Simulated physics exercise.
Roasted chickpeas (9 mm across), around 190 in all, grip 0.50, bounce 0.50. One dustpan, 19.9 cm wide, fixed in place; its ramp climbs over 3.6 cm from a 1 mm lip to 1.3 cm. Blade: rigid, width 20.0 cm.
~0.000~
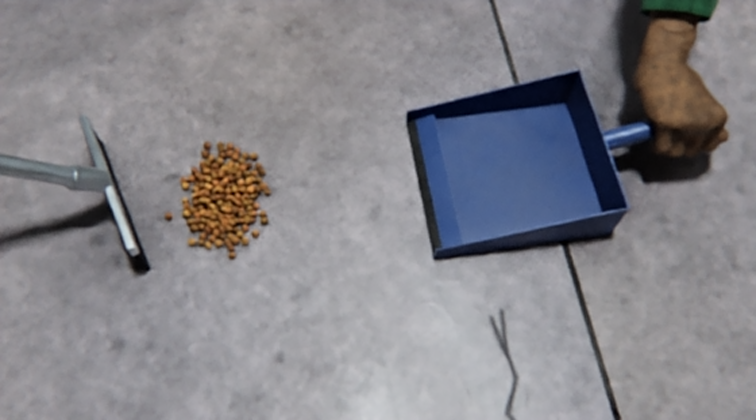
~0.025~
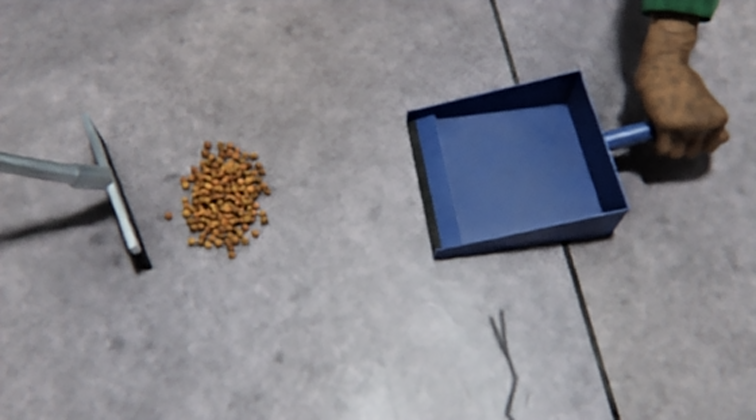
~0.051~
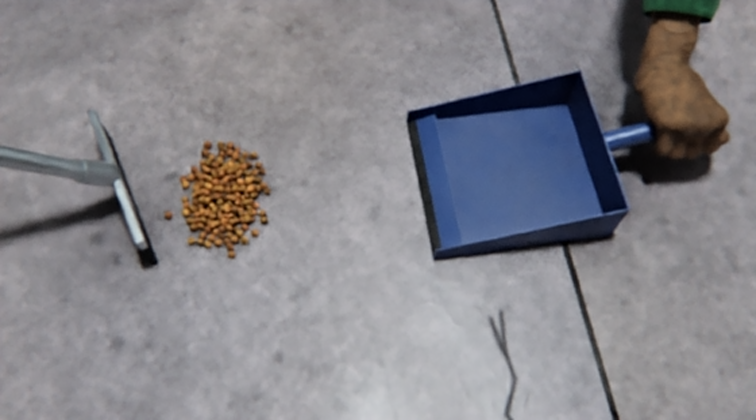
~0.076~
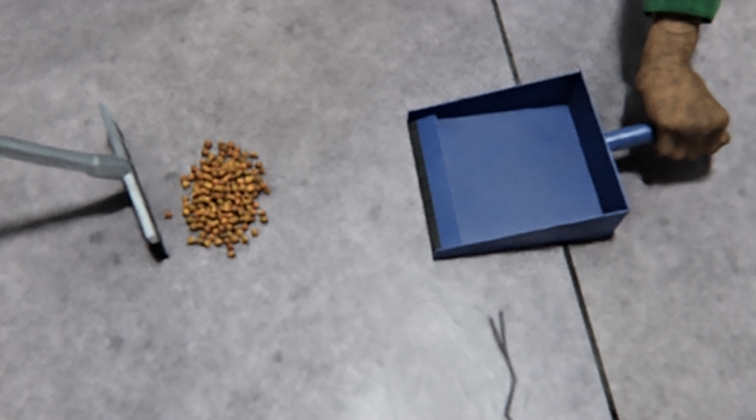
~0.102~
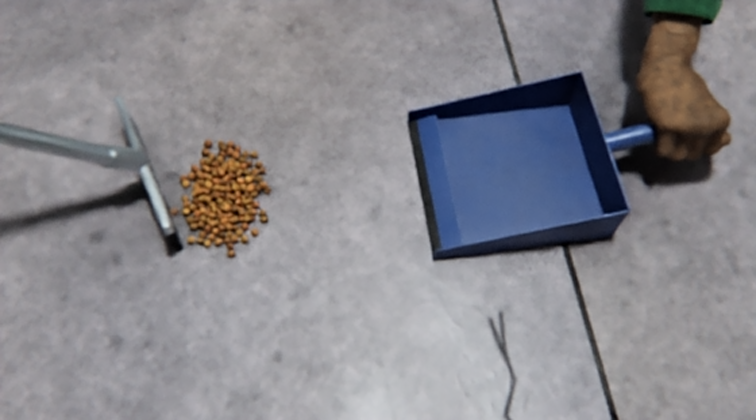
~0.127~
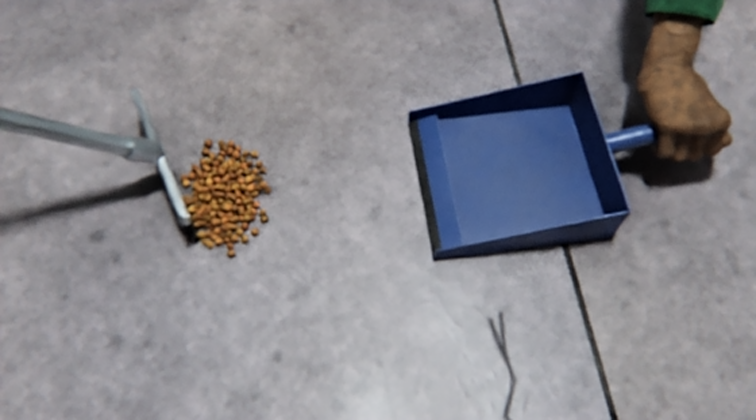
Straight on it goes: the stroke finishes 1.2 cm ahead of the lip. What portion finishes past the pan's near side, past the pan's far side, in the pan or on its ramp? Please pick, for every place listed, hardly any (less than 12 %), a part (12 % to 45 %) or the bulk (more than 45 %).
Near side: Hardly any, far side: The bulk, pan: Hardly any.
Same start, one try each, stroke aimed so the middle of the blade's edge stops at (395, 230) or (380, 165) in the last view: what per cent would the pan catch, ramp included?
Some 15 and 25 per cent.
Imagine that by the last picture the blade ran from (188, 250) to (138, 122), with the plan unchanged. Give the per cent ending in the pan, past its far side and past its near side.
The pan gets 20, the far side 20 and the near side 5.
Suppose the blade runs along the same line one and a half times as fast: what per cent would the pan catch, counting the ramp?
Share: Near 15 %.
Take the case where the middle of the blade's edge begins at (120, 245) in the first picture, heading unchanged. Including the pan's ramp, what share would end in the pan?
It would come to about 20 in a hundred.
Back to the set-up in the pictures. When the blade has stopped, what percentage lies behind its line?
Close to 35 percent.
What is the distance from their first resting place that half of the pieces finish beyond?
About 30 cm.
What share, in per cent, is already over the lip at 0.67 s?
About 5 percent.
After 0.30 s, middle of the blade 18 cm from the lip; 0 % over the lip, far side 25 %, near side 0 %.
After 0.42 s, middle of the blade 8 cm from the lip; 0 % over the lip, far side 45 %, near side 0 %.
After 0.67 s, middle of the blade 4 cm from the lip; 5 % over the lip, far side 55 %, near side 0 %.
In the end, at 1.1 s, near side 0 %, far side 55 %, pan 5 %, in front of the lip or behind the blade 40 %.
